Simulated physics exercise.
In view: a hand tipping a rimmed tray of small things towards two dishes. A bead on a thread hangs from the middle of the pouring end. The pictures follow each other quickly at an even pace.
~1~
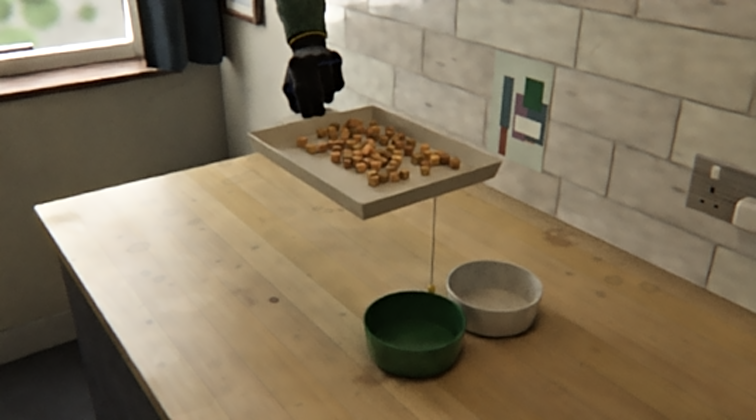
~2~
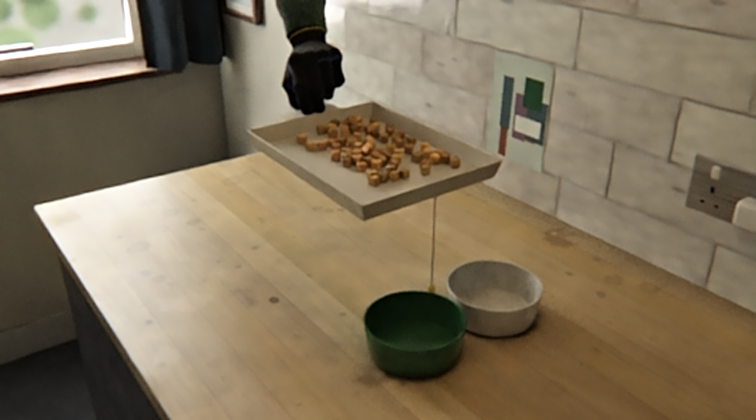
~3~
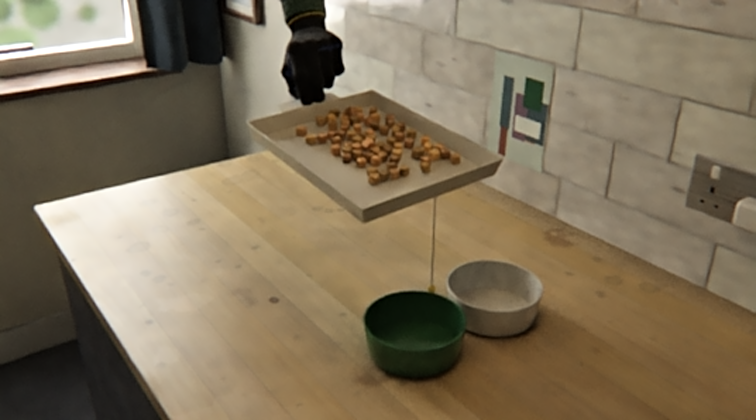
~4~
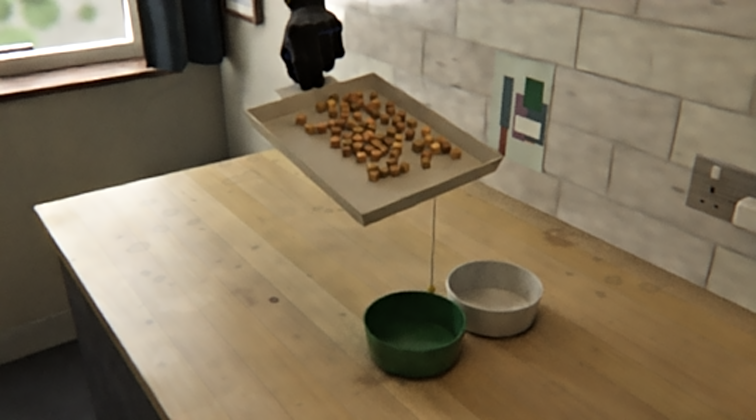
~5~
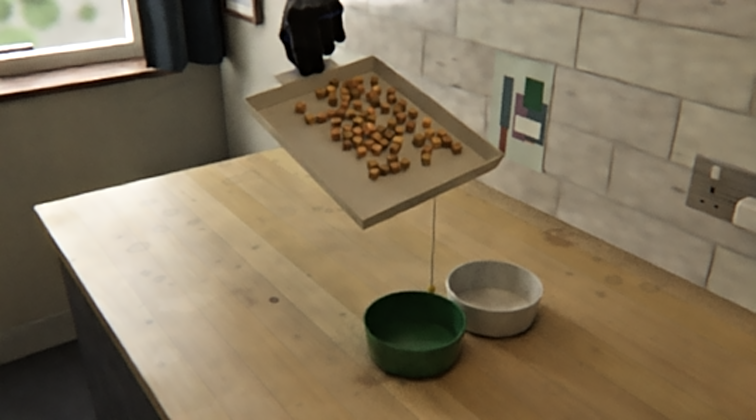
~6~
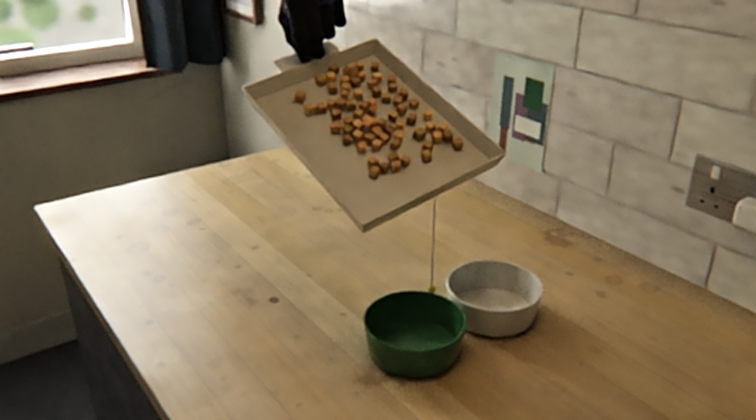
A beige rimmed tray scattered with small brown cubes is held by a black-gloved hand above a wooden kitchen counter, seen from slightly above by a still camera. Below it sit a green dish at left and a whitish one at right, near a thread, with pale wall tiles behind and a window at left. The hand steadily raises the tray's far end, tilting it towards the dishes, its near left corner dipping slightly, while the cubes stay on it.
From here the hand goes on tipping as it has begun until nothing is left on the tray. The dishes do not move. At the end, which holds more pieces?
Fuller: The left dish.
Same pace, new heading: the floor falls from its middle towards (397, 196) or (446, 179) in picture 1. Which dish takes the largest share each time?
The first try: The left-hand dish. The second: The right dish.
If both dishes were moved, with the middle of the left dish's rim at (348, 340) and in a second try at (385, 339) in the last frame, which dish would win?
First left, then the dish on the left.
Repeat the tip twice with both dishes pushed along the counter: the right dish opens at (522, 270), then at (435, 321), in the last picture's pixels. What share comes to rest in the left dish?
Near 0 % and 30 %.
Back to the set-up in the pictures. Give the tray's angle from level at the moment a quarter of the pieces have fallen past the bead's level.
Around 85° of tilt.
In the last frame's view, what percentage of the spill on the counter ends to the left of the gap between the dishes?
About 80 per cent.
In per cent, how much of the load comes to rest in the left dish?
About 50 per cent.
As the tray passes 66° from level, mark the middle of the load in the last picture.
At about (383, 185).
Just after the last frame, tray tipped steeply; every one on the tray.
A moment on, tray tipped past a quarter turn; roughly a third on the tray; roughly a quarter in the left dish; roughly a third outside both; about a tenth in the air.
Further on, tray tipped past a quarter turn; roughly half in the left dish; roughly half outside both.
When it is over, tray tipped past a quarter turn; roughly half in the left dish; not one in the right dish; roughly half outside both.
